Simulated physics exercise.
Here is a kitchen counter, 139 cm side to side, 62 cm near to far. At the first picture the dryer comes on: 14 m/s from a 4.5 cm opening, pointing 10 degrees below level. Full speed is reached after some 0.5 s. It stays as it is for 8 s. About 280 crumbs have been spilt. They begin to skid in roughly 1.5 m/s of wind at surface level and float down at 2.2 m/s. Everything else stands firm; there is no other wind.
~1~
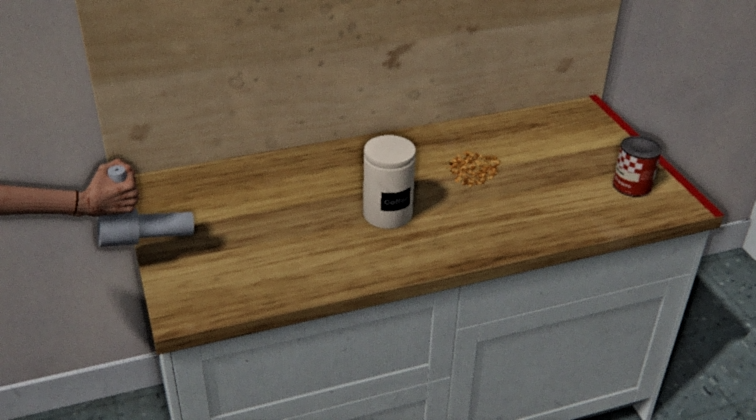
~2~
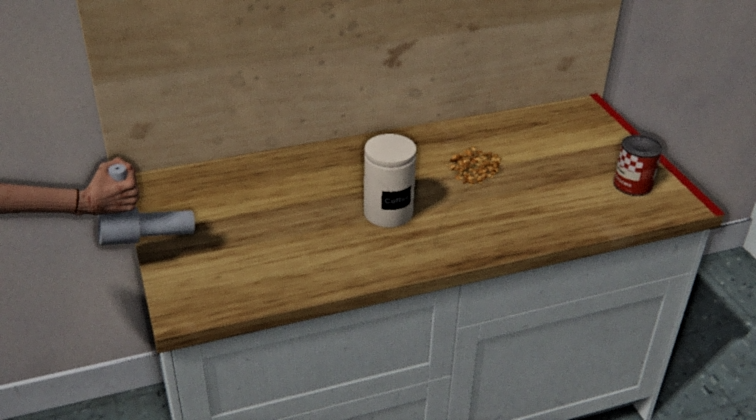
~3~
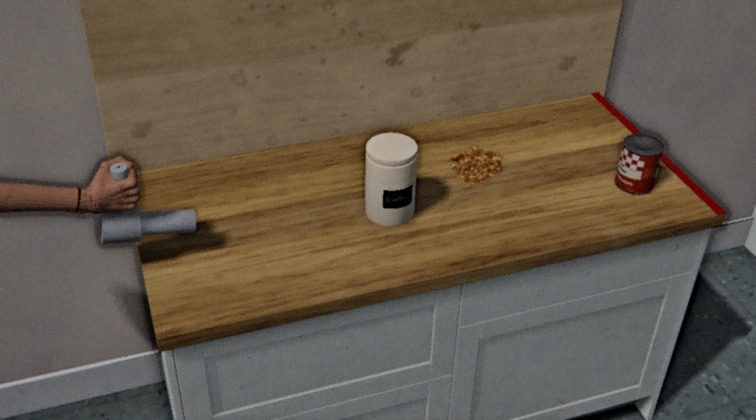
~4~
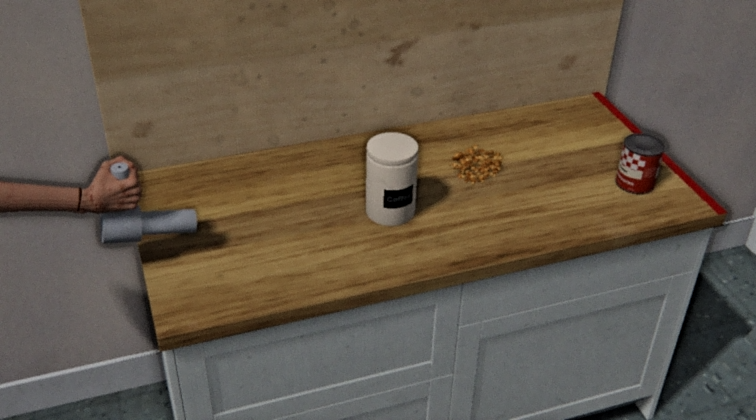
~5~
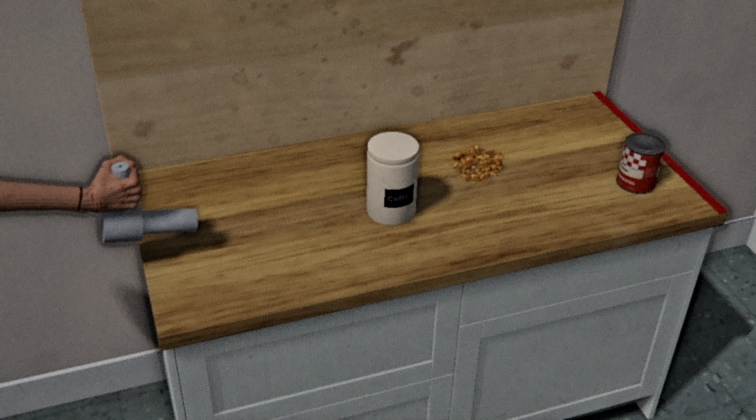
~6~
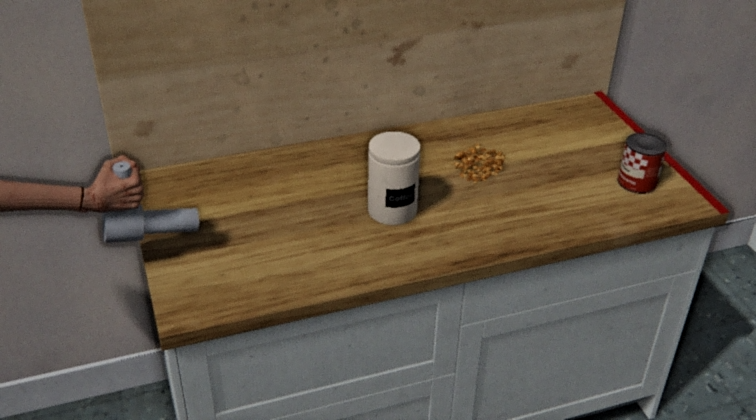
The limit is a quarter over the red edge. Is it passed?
As for a quarter going over the red edge: No.
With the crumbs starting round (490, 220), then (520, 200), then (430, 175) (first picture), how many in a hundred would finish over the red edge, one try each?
In that order: 0 %, 0 %, 20 %.
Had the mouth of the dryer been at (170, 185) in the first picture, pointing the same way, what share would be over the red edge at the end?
Then about 100 %.
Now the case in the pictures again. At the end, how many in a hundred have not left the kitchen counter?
Some 100 per cent.
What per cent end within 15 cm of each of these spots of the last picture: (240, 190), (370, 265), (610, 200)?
In turn about 0 %, 0 %, 0 %.
Then, 1.2 s after the last picture, 0 % are over the red edge; the middle of those still in play is near (482, 163); 60 % have settled or left.
Then, 2.1 s after the last picture, 0 % are over the red edge; the middle of those still in play is near (478, 160); 61 % have settled or left.
Then, 4.0 s after the last picture, 0 % are over the red edge; the middle of those still in play is near (478, 160); 65 % have settled or left.
Then, 7.6 s after the last picture, at the end, 0 % are over the red edge; the middle of those still in play is near (478, 160).
